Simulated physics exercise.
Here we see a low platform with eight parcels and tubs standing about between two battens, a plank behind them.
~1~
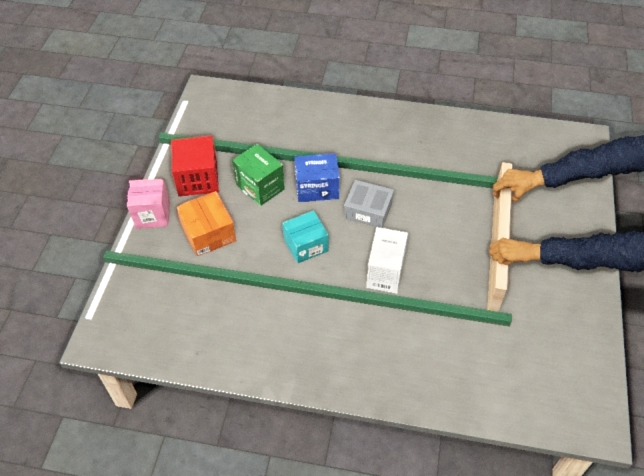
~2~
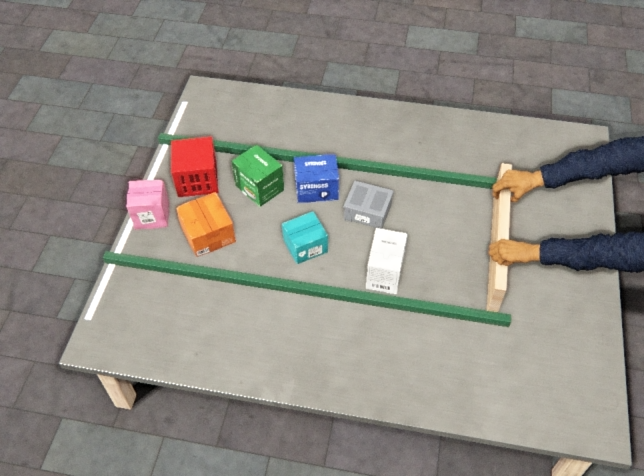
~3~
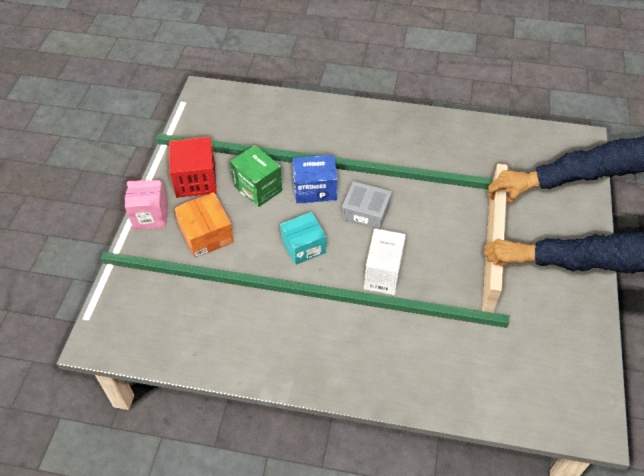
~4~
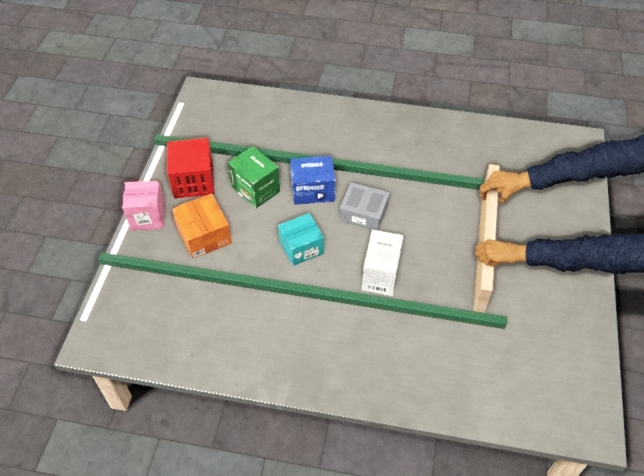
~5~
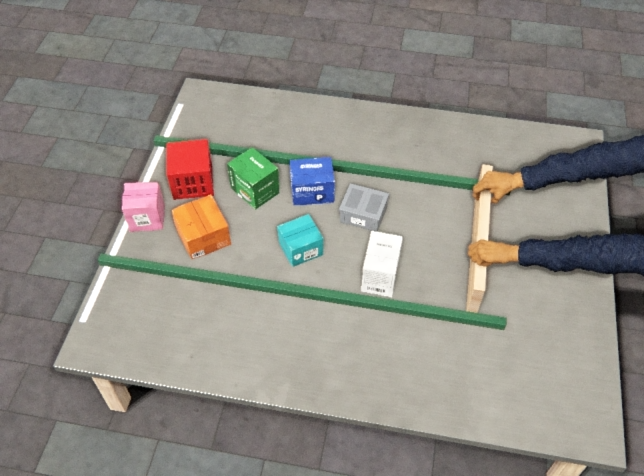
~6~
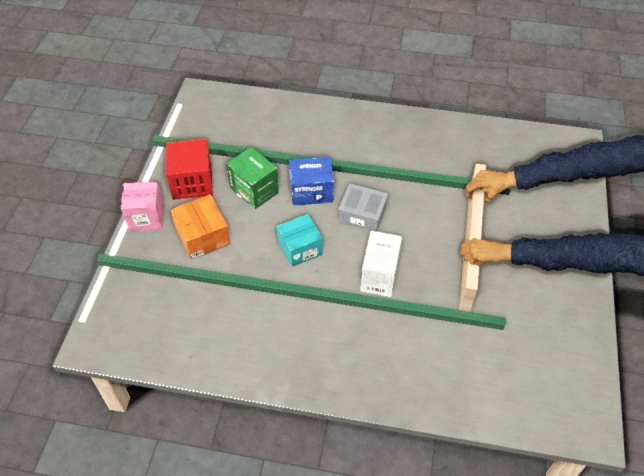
Two hands slid a wooden plank slowly a short way left between two green strips on a low platform, while the eight colourful boxes and crates in front of it stayed put, untouched.
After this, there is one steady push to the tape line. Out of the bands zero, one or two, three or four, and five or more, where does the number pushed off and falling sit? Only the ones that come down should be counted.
It will most likely knock five or more off.
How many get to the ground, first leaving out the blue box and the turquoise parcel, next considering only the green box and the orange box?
That gives 6 in the first case, then 6 in the second.
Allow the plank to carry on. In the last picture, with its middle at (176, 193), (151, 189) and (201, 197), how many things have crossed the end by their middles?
4; 5; 3.
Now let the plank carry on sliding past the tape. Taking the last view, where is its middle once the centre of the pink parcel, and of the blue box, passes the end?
Near (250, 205) and (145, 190).
Early on, none off yet; pink parcel at rest near (143, 207); red crate at rest near (190, 169); orange box at rest near (201, 227).
A while later, none off yet; pink parcel moving near (140, 206); red crate travelled about its own width near (150, 172); orange box travelled a little near (181, 222).
Further along, two off so far; pink parcel down on the ground near (120, 238); red crate in the air near (110, 202); orange box leaning a little near (105, 210).
Finally, the number that fall off is five or more; lost, white box, grey tote, turquoise parcel, blue box, green box, orange box, red crate and pink parcel.
